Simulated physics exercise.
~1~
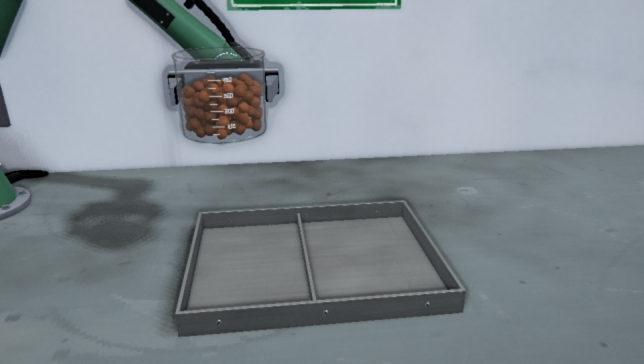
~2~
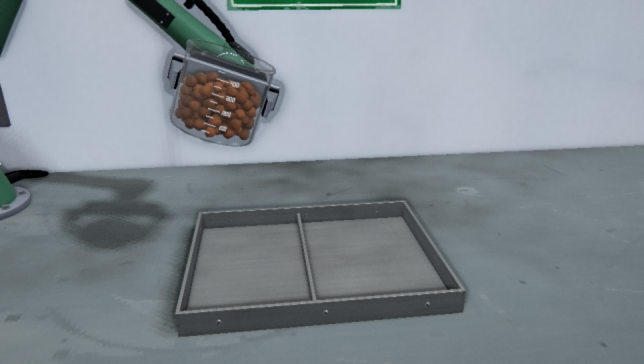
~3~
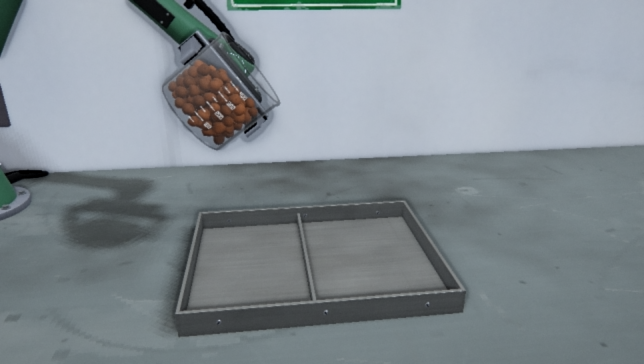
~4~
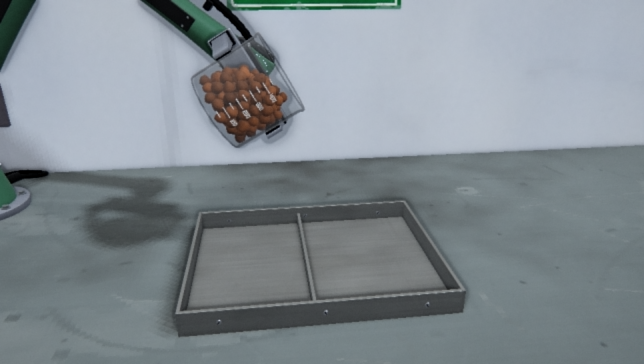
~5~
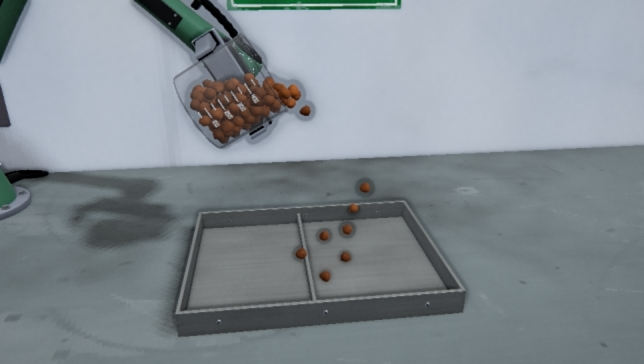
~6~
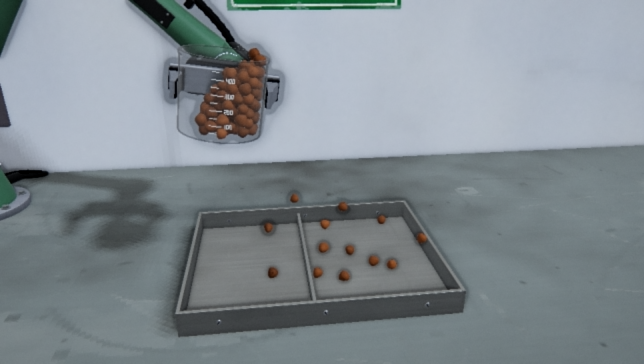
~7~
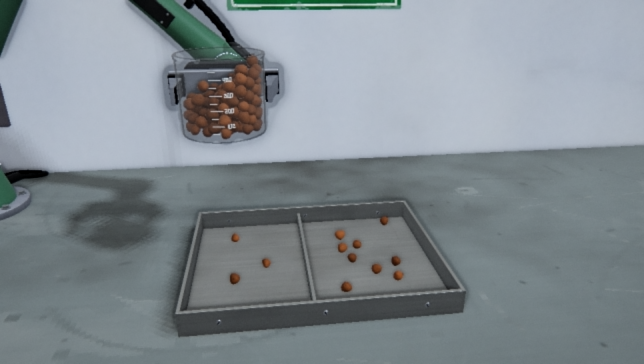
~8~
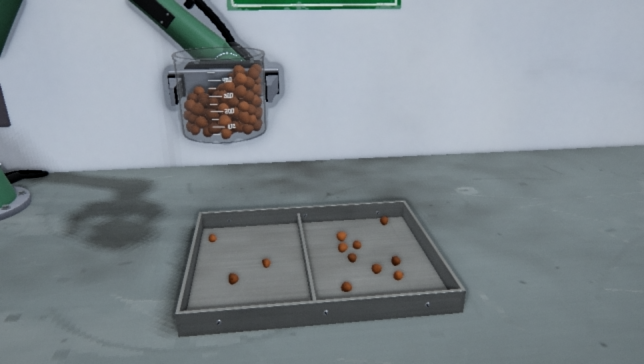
Green robot arm tilting a clear tumbler of hazelnuts, spilling a few into both parts of a divided tray, then righting it still mostly full.
